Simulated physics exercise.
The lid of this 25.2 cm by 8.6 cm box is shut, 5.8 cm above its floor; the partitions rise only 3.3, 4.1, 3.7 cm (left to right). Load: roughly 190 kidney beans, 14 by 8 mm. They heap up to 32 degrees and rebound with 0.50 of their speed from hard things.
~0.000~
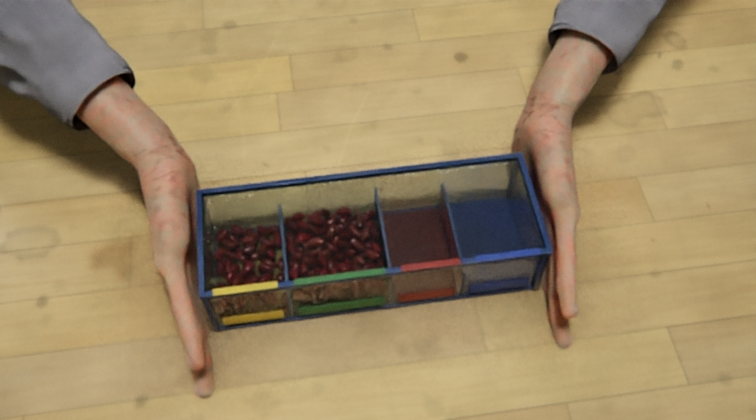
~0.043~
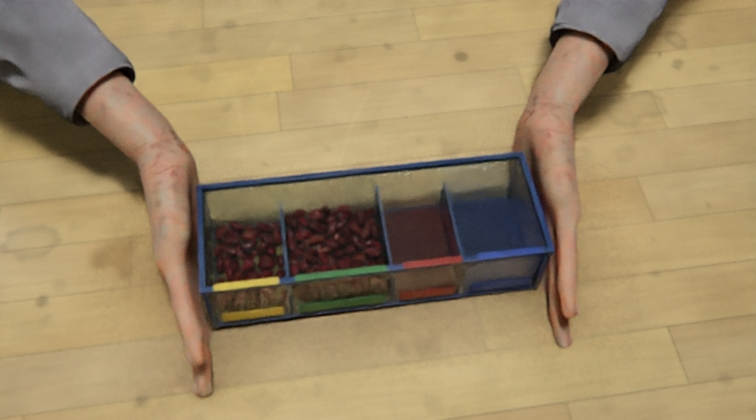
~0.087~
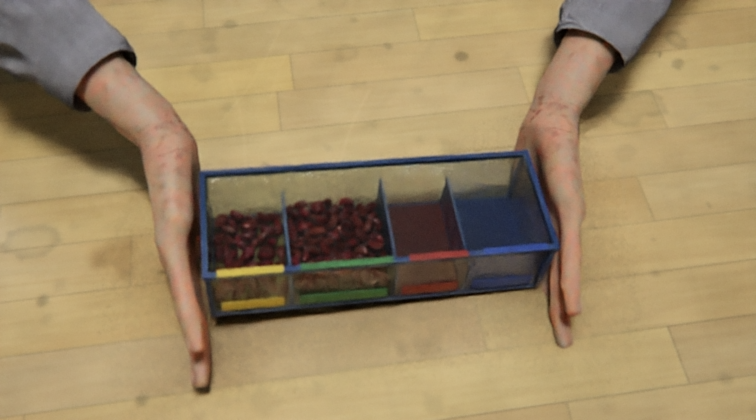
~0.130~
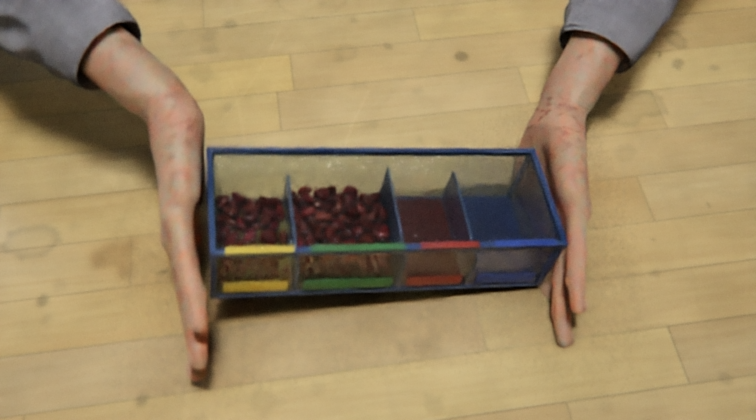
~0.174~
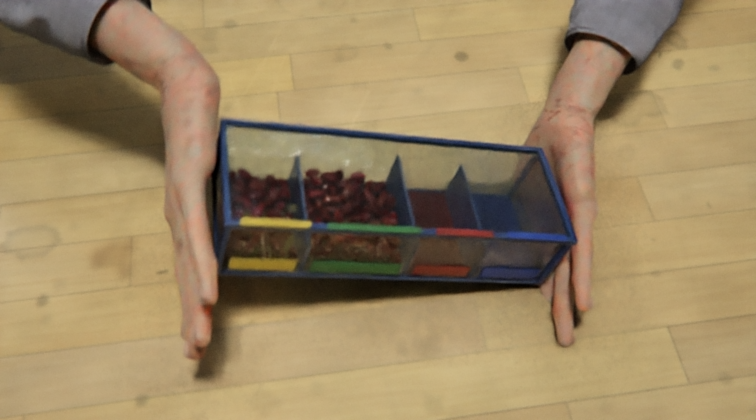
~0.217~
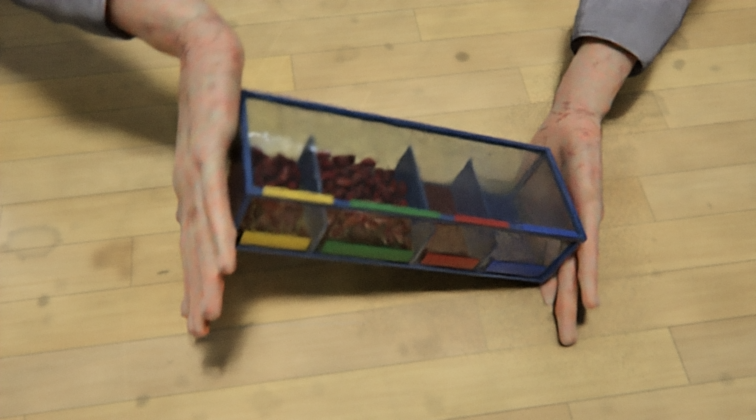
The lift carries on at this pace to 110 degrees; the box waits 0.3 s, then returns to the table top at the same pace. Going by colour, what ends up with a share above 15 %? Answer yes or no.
Red no, blue yes, green yes, yellow no.
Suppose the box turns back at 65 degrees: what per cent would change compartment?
Some 15 per cent.
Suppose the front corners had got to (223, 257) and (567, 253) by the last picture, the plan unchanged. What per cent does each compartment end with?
Red 0; blue 30; green 65; yellow 0.
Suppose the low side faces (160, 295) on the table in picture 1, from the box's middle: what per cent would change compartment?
About 70 per cent.
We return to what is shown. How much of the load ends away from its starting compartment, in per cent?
Some 60 per cent.
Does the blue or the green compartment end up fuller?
The green compartment.
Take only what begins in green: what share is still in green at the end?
Roughly 60 per cent.
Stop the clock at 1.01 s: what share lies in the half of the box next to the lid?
Roughly 80 per cent.
After 1.01 s, tilt 110 degrees; red 5 %, blue 20 %, green 70 %.
After 1.54 s, tilt 58 degrees; blue 30 %, green 70 %.
Then, at 2.13 s, tilt 0 degrees; red 5 %, blue 30 %, green 65 %.
By 2.6 s all is still; red 5 %, blue 30 %, green 65 %, yellow 0 %.
